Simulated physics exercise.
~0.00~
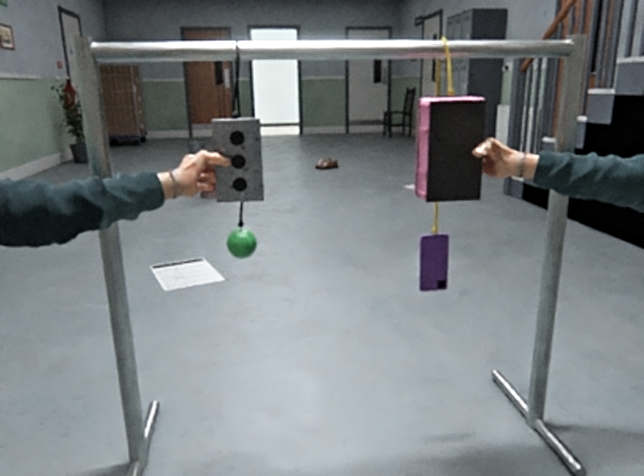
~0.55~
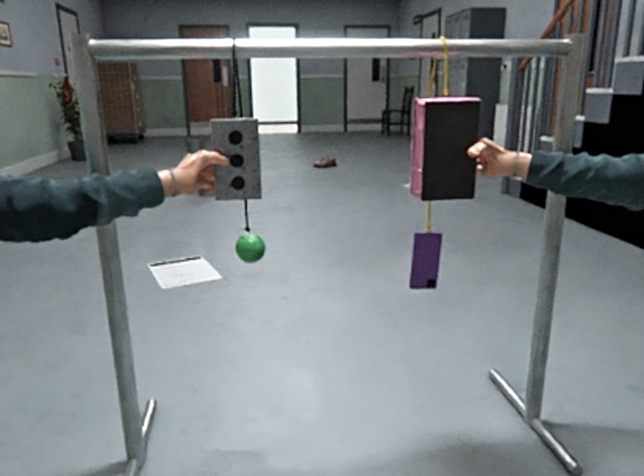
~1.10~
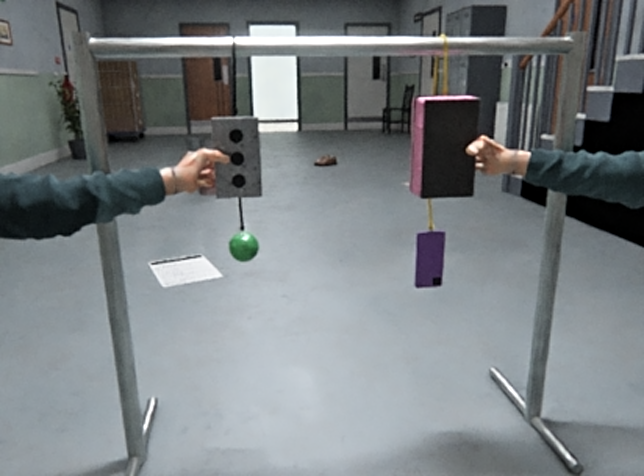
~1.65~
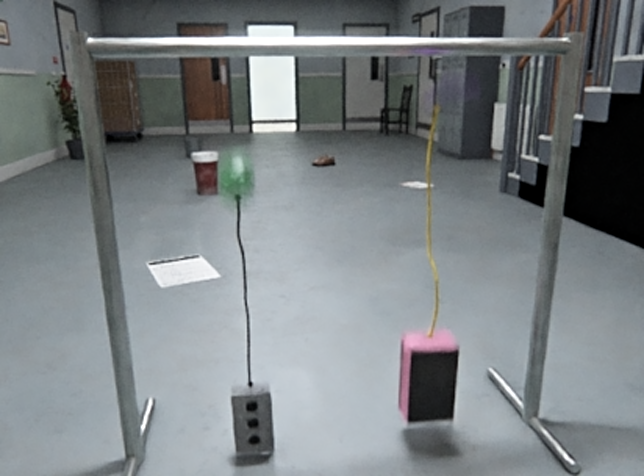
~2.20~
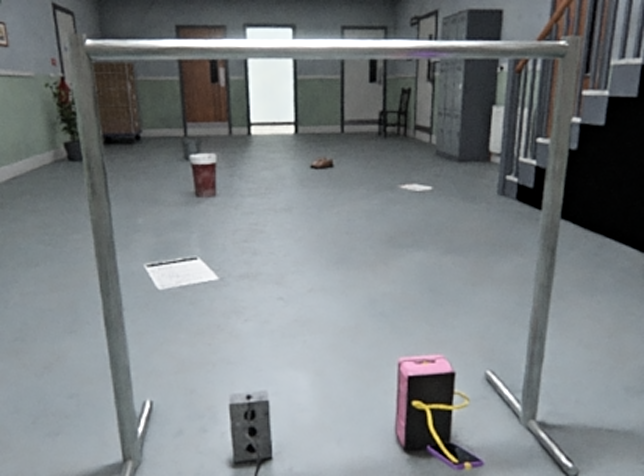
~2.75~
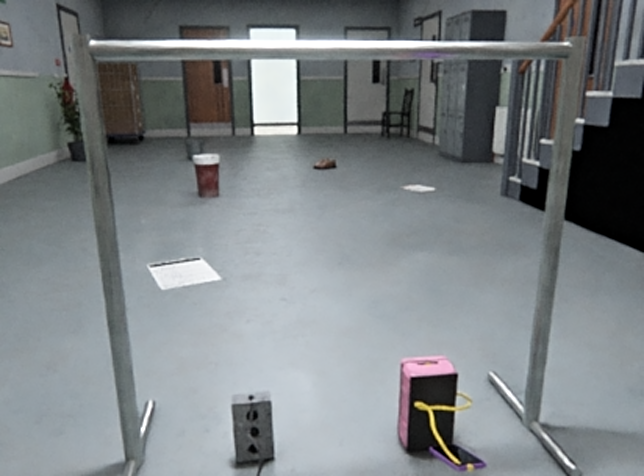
In a grey-floored hallway with doors at the back and stairs on the right, a slightly swaying camera faces a metal rail on two posts. A grey block with three dark holes hangs at left above a green ball, and a pink and black case hangs at right above a purple rectangle on a yellow cord. Two hands steady the block and case, then withdraw. Both drop as the ball and purple piece fly upward. The block and case end upright on the floor, the yellow cord and purple piece lying against the case, the rail empty.
